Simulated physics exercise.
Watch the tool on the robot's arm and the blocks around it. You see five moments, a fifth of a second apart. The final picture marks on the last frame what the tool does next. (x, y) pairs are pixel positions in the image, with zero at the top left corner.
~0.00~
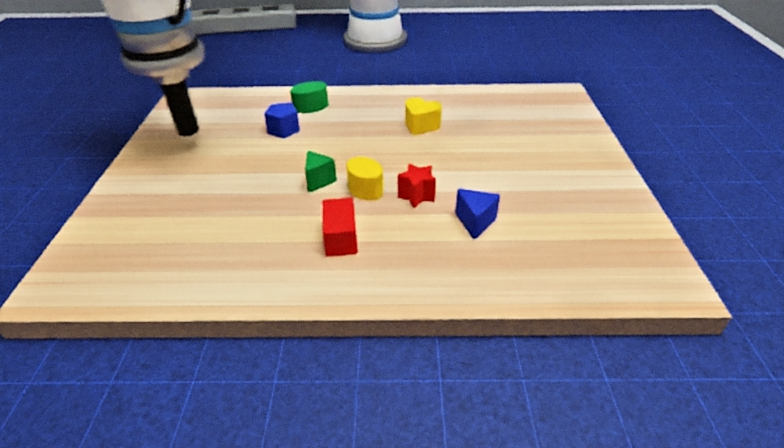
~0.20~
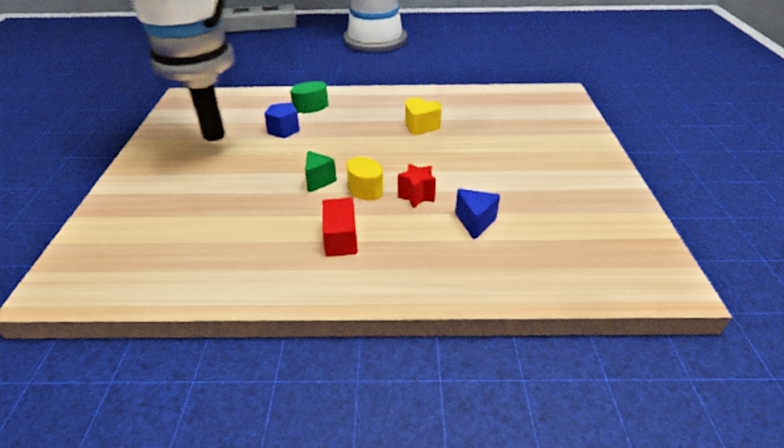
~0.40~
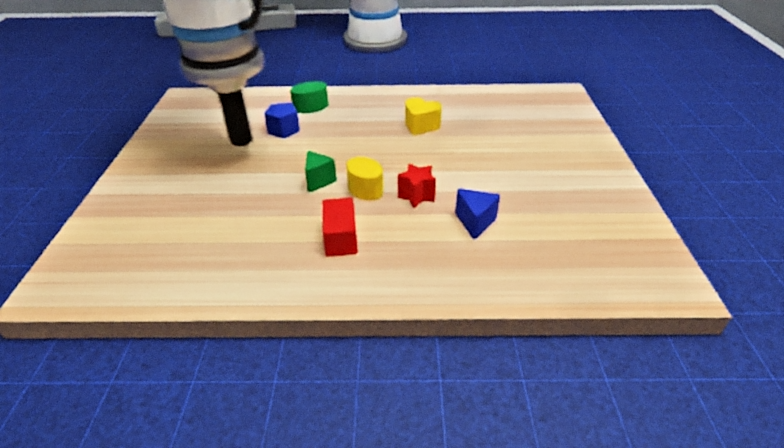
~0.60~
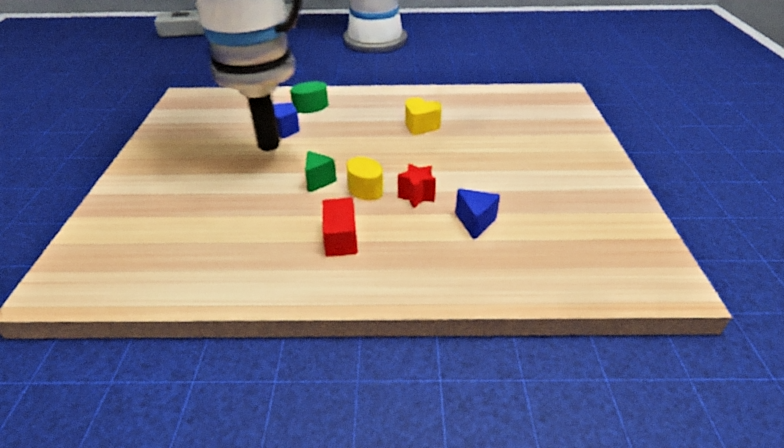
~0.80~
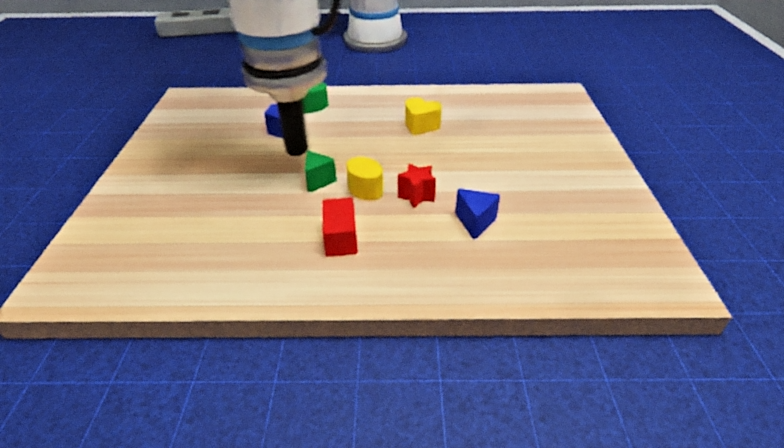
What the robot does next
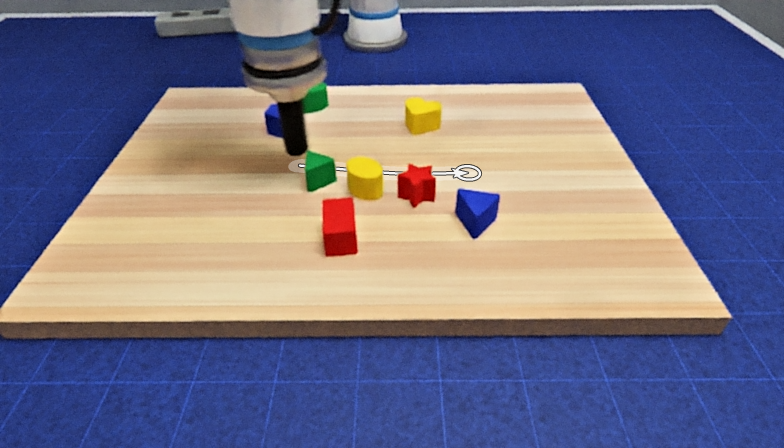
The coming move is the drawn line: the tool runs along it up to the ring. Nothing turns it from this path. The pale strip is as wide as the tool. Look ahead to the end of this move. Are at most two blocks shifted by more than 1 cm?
My answer is yes.
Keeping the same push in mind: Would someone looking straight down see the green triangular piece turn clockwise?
Yes, that is how it ends up.
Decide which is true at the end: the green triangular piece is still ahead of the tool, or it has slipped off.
The tool moves past it.
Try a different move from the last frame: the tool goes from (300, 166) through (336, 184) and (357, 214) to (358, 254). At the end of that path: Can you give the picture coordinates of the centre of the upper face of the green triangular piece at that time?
It ends at (327, 198).
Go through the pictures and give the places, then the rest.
In the first frame, tip of the tool at (189, 132), middles of tops, green triangular piece at (316, 159), yellow oval at (364, 167).
In the second frame, tool at (215, 137), nothing pushed.
In the third frame, tool at (242, 142), nothing pushed.
In the fourth frame, tool at (269, 146), nothing pushed.
In the fifth frame, tool at (298, 151), green triangular piece at (316, 159), yellow oval at (364, 167).
The line goes from (300, 166) through (354, 170) and (411, 174) to (468, 173).
What follows on the original path. One third of the way, tool at (354, 156); green triangular piece at (326, 164), turned 55° clockwise.
Two thirds of the way, tool at (412, 159); green triangular piece at (326, 164), turned 55° clockwise.
At the end, tool at (470, 158); green triangular piece at (326, 164), turned 55° clockwise; yellow oval unmoved.
